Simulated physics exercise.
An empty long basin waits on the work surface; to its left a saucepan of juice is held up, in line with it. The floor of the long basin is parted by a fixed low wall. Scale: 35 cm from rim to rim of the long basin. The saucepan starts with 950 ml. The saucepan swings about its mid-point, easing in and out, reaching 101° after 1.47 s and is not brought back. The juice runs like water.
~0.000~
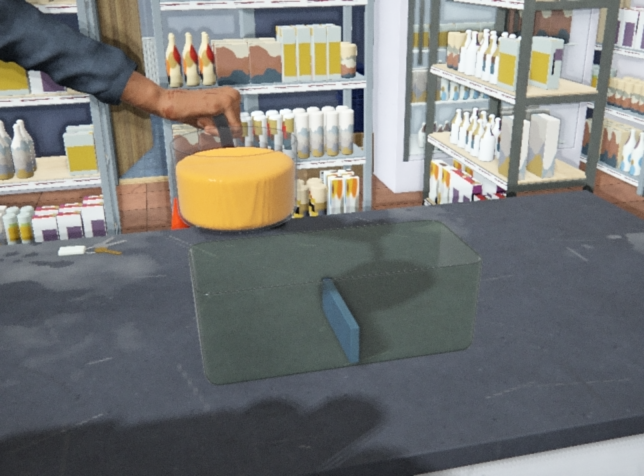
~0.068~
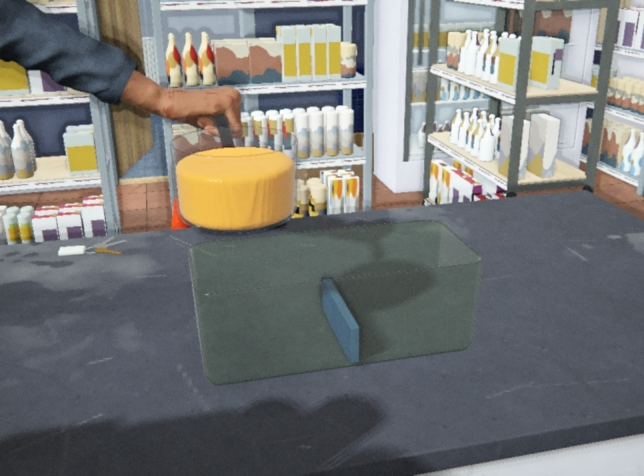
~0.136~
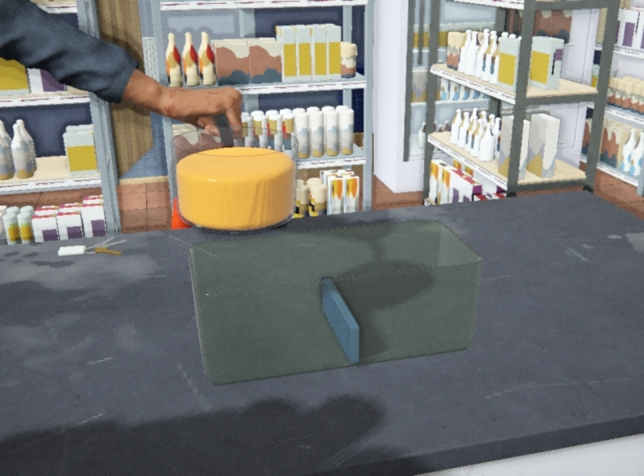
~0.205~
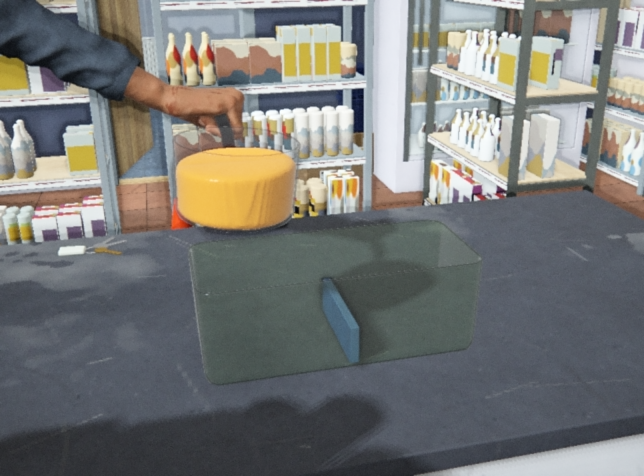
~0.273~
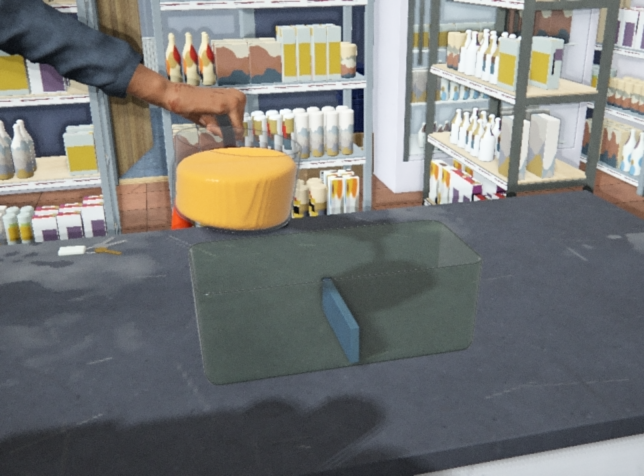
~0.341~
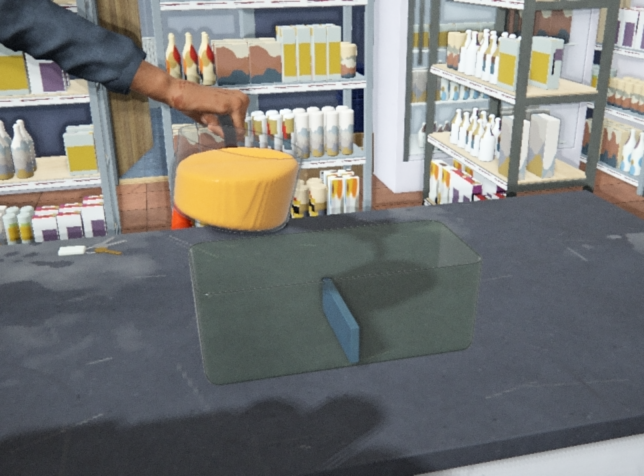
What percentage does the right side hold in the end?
The far part has some 63 per cent.
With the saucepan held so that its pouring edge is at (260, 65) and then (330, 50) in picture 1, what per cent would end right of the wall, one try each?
First 50, then 95 per cent.
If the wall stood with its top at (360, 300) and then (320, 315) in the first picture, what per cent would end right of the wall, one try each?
In turn about 30 and 85 per cent.
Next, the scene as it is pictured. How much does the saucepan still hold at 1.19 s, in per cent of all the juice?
About 20 per cent.
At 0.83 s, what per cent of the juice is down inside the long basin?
About 8 per cent.
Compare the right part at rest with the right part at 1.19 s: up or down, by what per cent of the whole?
The share moves up, by some 4 per cent.
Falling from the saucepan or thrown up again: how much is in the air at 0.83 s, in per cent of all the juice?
About 20 per cent.
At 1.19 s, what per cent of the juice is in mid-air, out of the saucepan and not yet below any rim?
Some 9 per cent.
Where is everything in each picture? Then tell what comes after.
In the first frame, it leans 0°; its right rim is at (295, 138); the juice meets the walls at (175, 167) and (292, 157); the long basin's rim runs from (192, 269) to (461, 240); the wall's top is at (340, 303).
In the second frame, it leans 1°; its right rim is at (295, 139); the juice meets the walls at (175, 166) and (292, 157).
In the third frame, it leans 2°; its right rim is at (296, 140); the juice meets the walls at (176, 166) and (293, 158).
In the fourth frame, it leans 5°; its right rim is at (298, 143); the juice meets the walls at (177, 166) and (293, 158).
In the fifth frame, it leans 8°; its right rim is at (299, 147); the juice meets the walls at (178, 166) and (294, 158).
In the sixth frame, it leans 13°; its right rim is at (301, 152); the juice meets the walls at (178, 167) and (297, 158).
After 0.83 s the tilt is 61° and 73 per cent is still to pour, 2 is left of the wall and 6 right of it.
After 1.19 s the tilt is 92° and 20 per cent is still to pour, 13 is left of the wall and 59 right of it.
After 1.56 s the tilt is 101° and 2 per cent is still to pour, 34 is left of the wall and 62 right of it.
After 1.97 s the tilt is 101° and 0 per cent is still to pour, 37 is left of the wall and 63 right of it.
In the end 37 per cent lies left of the wall, 63 right of it and 0 outside.
